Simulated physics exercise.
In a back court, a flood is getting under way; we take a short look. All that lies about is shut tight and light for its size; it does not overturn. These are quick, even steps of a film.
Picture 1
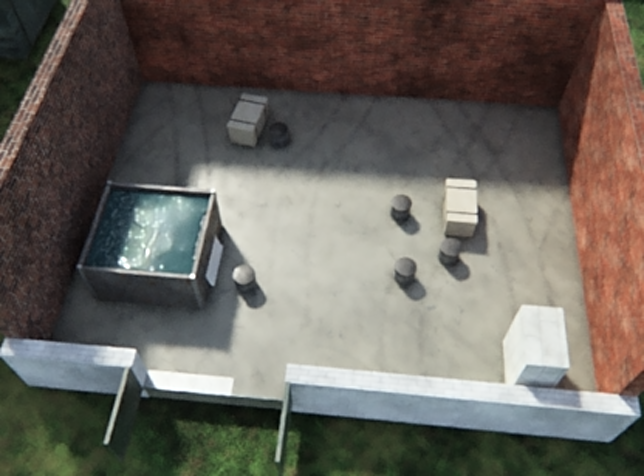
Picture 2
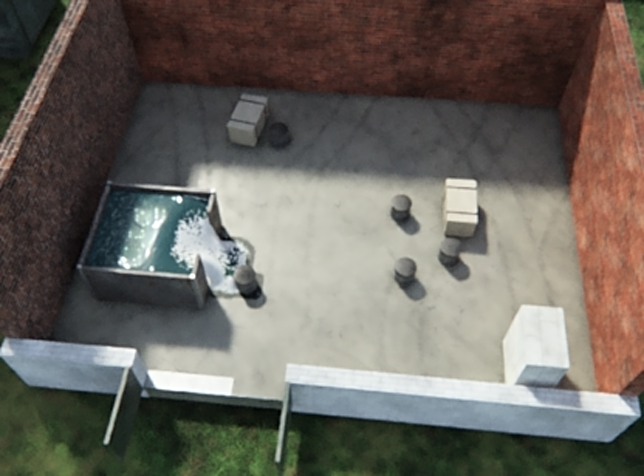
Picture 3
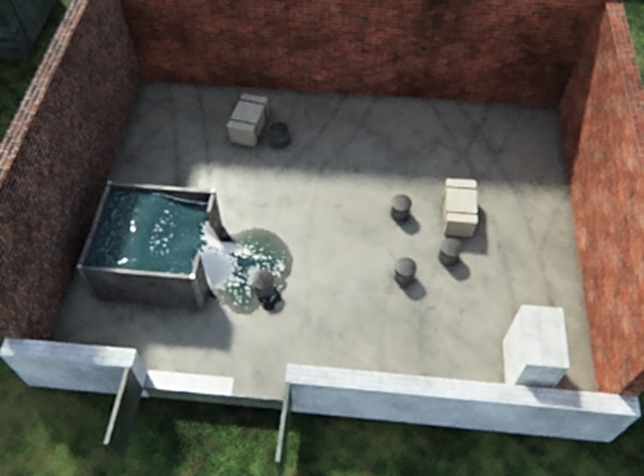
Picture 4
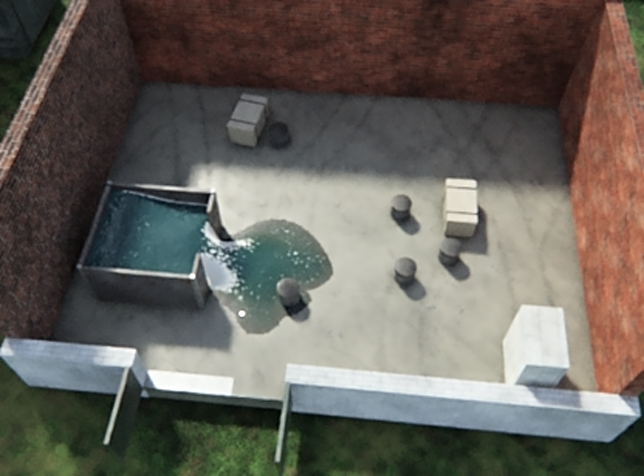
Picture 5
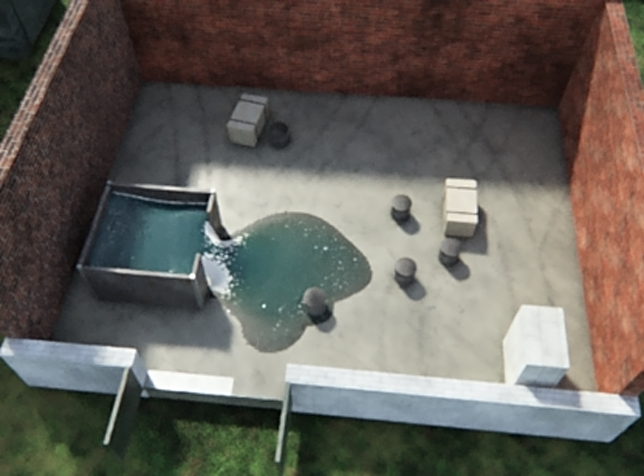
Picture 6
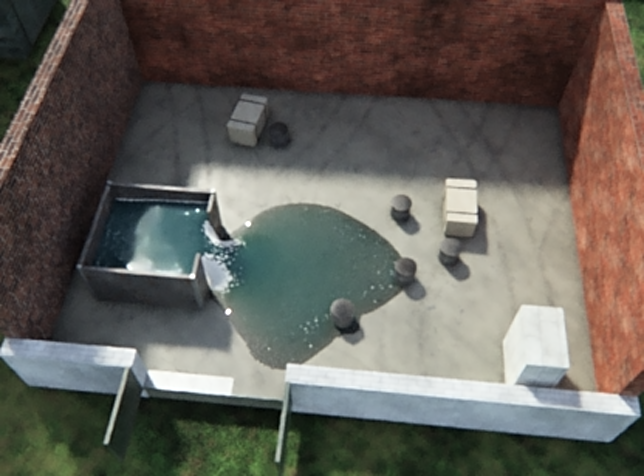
At the start, a water-filled tank stands at the left of a walled court, with pails and boxes on dry ground. Water bursts from the tank's right side and spreads into a widening pool, pushing the nearest pail rightward and slightly forward, while the other pails and boxes stay put.
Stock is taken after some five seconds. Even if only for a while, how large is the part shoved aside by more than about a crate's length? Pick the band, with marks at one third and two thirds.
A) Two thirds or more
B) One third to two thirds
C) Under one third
Two thirds or more.
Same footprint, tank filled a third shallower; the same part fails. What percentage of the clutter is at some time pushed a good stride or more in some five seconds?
Close to 70 in a hundred, give or take.
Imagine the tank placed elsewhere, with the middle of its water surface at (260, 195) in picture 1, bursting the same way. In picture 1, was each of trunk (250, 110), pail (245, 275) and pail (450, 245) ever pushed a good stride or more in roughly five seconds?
Result per object - stayed close, stayed close, went far.
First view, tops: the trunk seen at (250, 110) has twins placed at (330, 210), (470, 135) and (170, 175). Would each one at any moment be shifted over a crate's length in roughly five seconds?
One by one: Knocked well away; knocked well away; hardly budges.
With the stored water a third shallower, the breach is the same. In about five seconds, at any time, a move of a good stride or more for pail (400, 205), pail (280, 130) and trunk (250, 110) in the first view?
Taking them as listed, the first did it, the second came up short and the third came up short.
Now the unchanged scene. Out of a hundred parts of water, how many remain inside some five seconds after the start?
About 98 percent.
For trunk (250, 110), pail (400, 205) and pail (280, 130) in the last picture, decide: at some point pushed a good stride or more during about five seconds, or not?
Short of that; goes that far; short of that.
A moment on, 1 of 7 are well off their spots; 0 afloat.
Next, 5 of 7 are well off their spots; 2 afloat.
Later, 5 of 7 are well off their spots; 3 afloat.
In the end, 5 of 7 are well off their spots, and 5 have been at some point; 4 afloat.
